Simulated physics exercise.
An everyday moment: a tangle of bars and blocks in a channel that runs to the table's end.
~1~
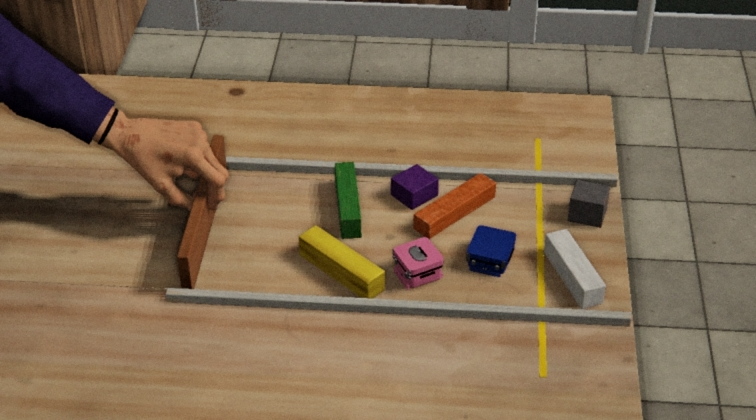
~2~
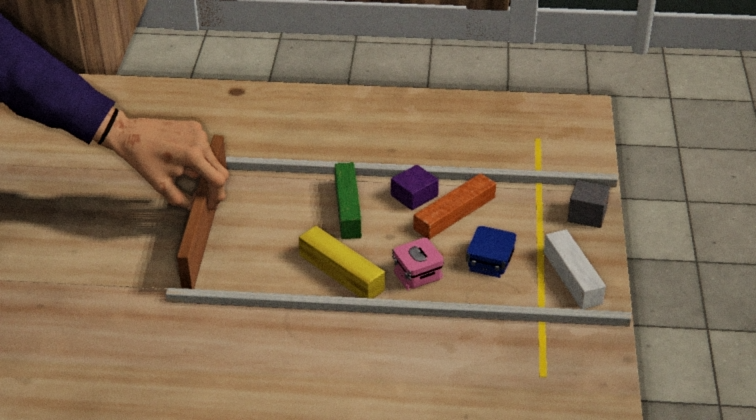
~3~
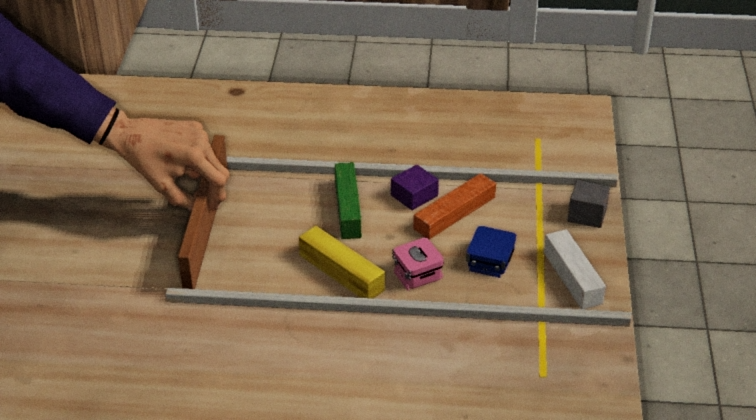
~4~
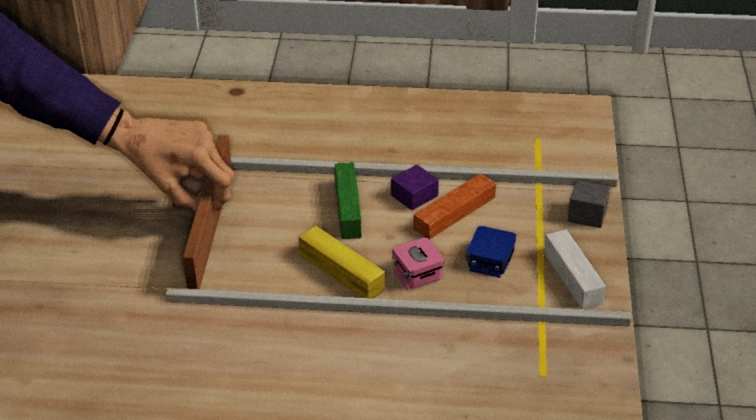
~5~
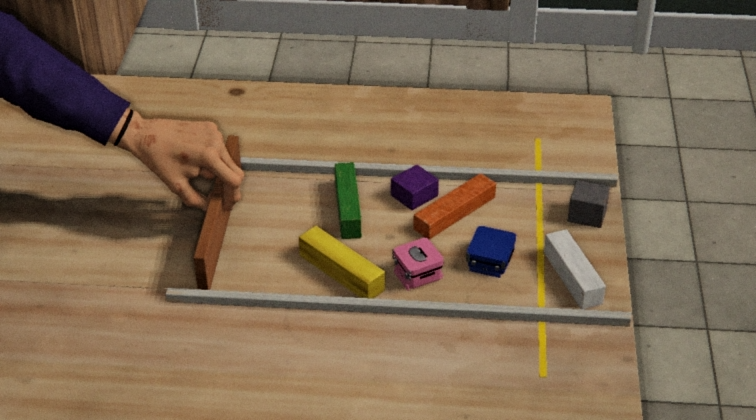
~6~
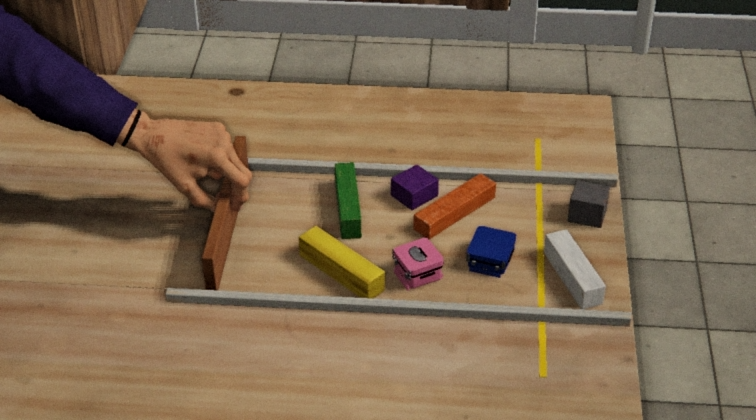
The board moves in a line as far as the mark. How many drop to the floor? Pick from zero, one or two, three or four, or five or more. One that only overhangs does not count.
As it turns out, the number that fall off is one or two.
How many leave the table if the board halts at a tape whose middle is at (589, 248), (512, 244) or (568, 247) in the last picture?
It would be 6, 0 and 3.
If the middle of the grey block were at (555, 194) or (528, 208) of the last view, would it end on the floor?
In that order, it tumbles off; stays on.
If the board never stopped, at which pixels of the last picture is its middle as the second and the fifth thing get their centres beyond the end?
First at (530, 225), next at (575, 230).
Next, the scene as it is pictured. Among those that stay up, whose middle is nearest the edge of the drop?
Foremost is the blue case.
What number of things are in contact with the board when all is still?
It touches 2.
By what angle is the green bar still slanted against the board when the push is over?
About 0°.
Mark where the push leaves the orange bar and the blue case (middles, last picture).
The orange bar at (600, 217), the blue case at (623, 256).
A little later, none off yet; grey block at rest near (589, 204); white bar at rest near (574, 269); blue case at rest near (491, 252).
When it is over, the number that fall off is one or two; down, white bar and grey block.
